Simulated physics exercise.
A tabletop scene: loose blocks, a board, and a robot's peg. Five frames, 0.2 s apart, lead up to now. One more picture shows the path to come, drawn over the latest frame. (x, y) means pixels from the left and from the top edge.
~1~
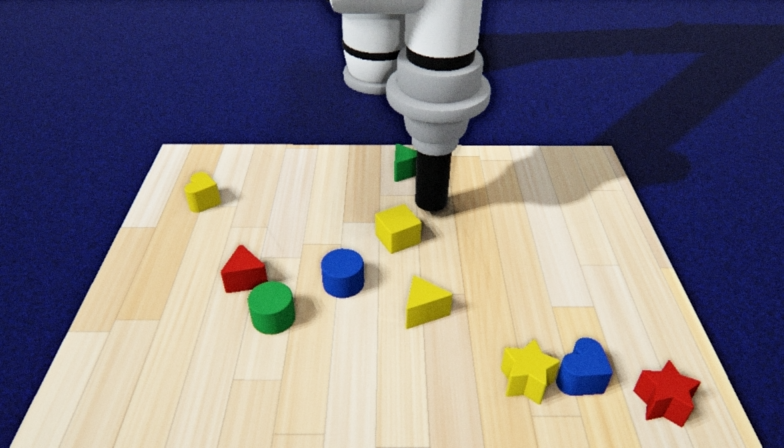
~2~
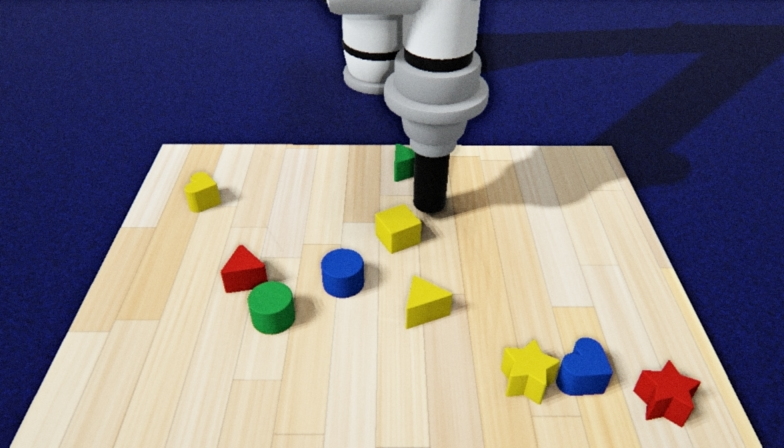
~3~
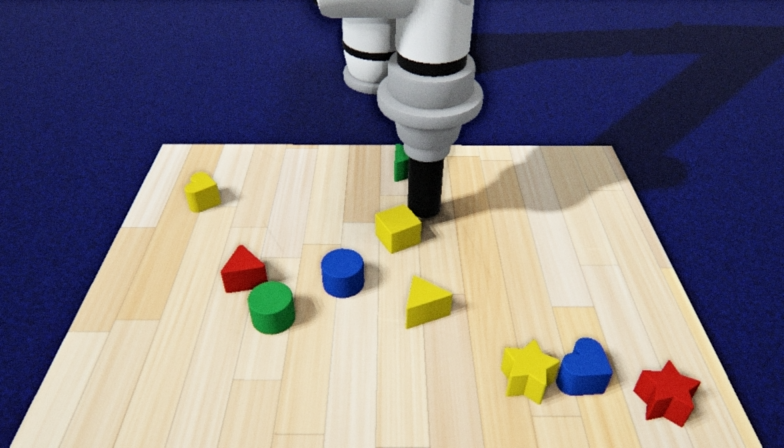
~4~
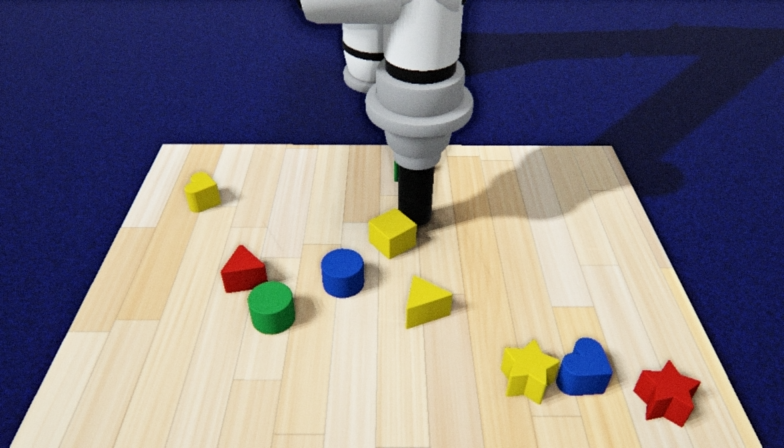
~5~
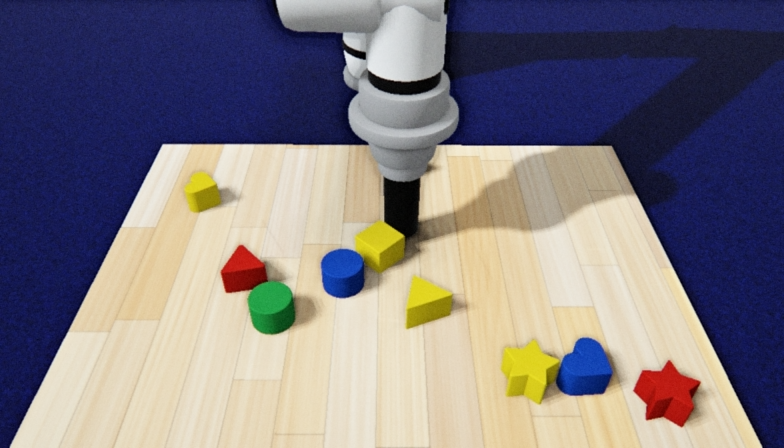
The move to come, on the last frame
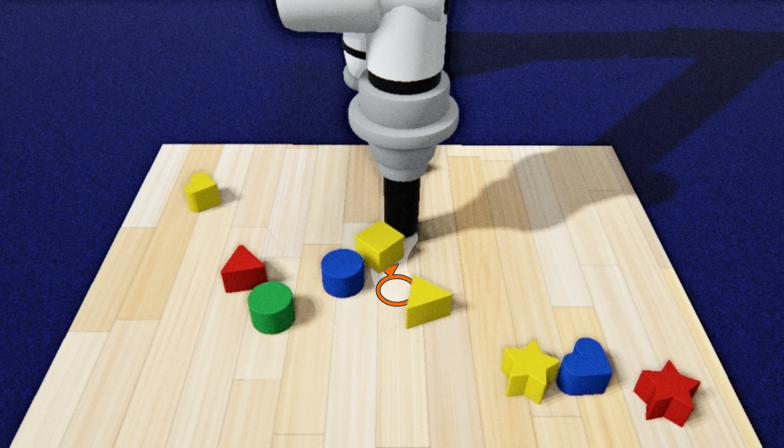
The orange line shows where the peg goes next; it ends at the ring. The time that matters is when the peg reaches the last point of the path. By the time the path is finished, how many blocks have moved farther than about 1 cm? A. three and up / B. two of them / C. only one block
It's B.
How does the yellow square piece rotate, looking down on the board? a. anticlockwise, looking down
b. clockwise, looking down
It's b.
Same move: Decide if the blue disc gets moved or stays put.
It gets pushed out of place.
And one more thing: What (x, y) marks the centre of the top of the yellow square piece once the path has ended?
It should be at about (357, 272).
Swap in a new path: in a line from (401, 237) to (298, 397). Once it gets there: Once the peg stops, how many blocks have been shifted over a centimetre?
I reckon the push displaces three or more of the blocks by more than 1 cm.
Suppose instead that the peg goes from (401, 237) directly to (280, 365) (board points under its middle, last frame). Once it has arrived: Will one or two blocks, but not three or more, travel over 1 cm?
That would be a no.
The line goes from (401, 237) by way of (391, 253) and (389, 271) to (397, 290).
The first path, step by step. Halfway along, peg (389, 253); blue disc (324, 275); yellow square piece (362, 261).
At the end, peg (397, 280); blue disc (316, 280); yellow square piece (357, 272), turned 25° clockwise; yellow triangle unmoved.
